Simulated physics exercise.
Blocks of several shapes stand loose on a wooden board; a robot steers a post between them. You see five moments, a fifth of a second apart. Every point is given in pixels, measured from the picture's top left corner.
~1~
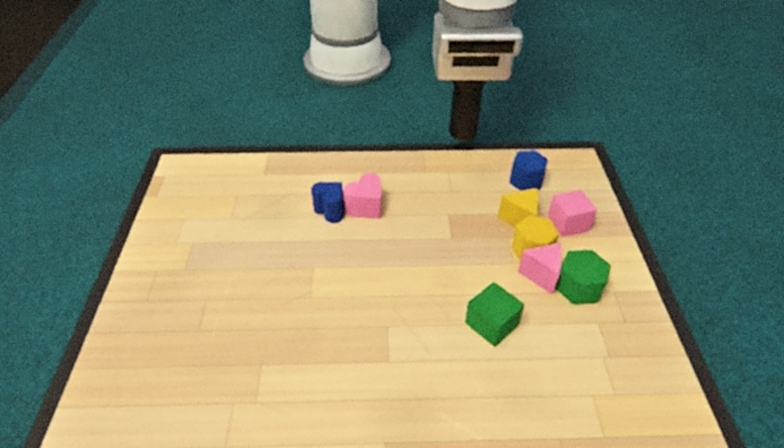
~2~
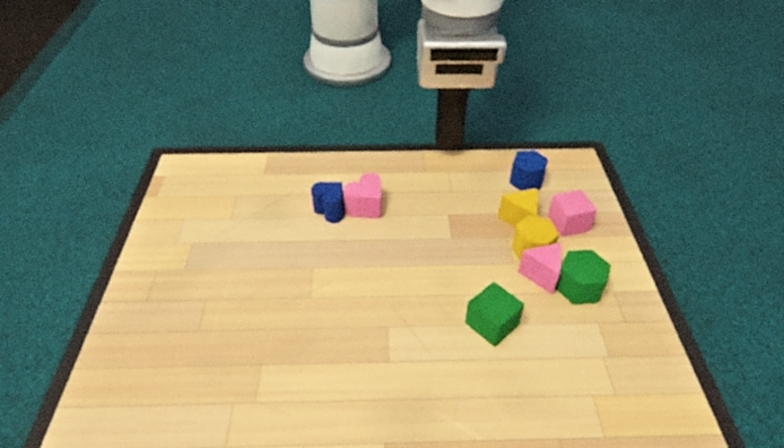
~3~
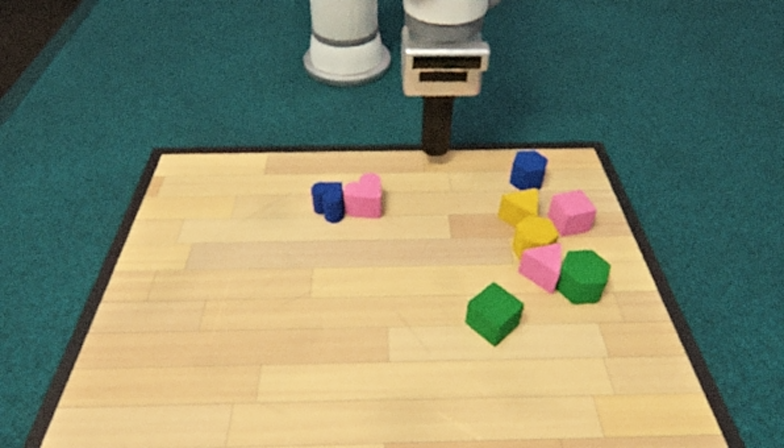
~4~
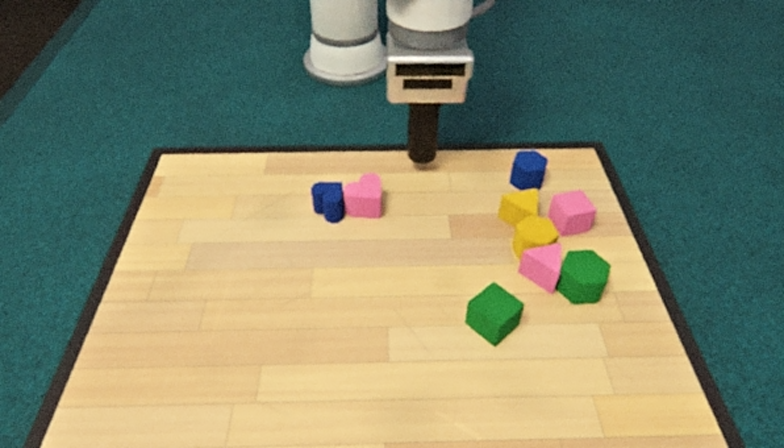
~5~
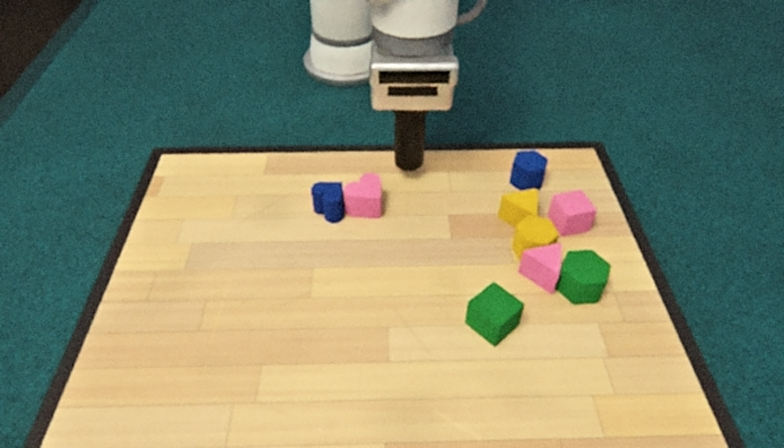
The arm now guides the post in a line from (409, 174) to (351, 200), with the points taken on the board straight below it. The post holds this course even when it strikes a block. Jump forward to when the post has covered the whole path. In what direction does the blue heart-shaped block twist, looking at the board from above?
It swings round clockwise.
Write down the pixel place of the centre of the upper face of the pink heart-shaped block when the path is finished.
At pixel (351, 204).
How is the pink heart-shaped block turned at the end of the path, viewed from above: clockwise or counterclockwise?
It turns counter-clockwise.
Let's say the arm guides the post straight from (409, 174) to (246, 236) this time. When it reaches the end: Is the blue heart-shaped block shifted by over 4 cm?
It seems so.
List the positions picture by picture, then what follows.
In the first picture, post's lower end at (463, 134); blue heart-shaped block at (329, 190); pink heart-shaped block at (365, 186).
In the second picture, post at (449, 142); blocks still.
In the third picture, post at (435, 149); blocks still.
In the fourth picture, post at (422, 156); blocks still.
In the fifth picture, post at (409, 163); blue heart-shaped block at (329, 190); pink heart-shaped block at (365, 186).
The first path, step by step. Halfway along, post at (380, 176); nothing pushed yet.
At the end, post at (350, 189); blue heart-shaped block at (323, 192), turned 20° clockwise; pink heart-shaped block at (351, 204), turned 50° anticlockwise.
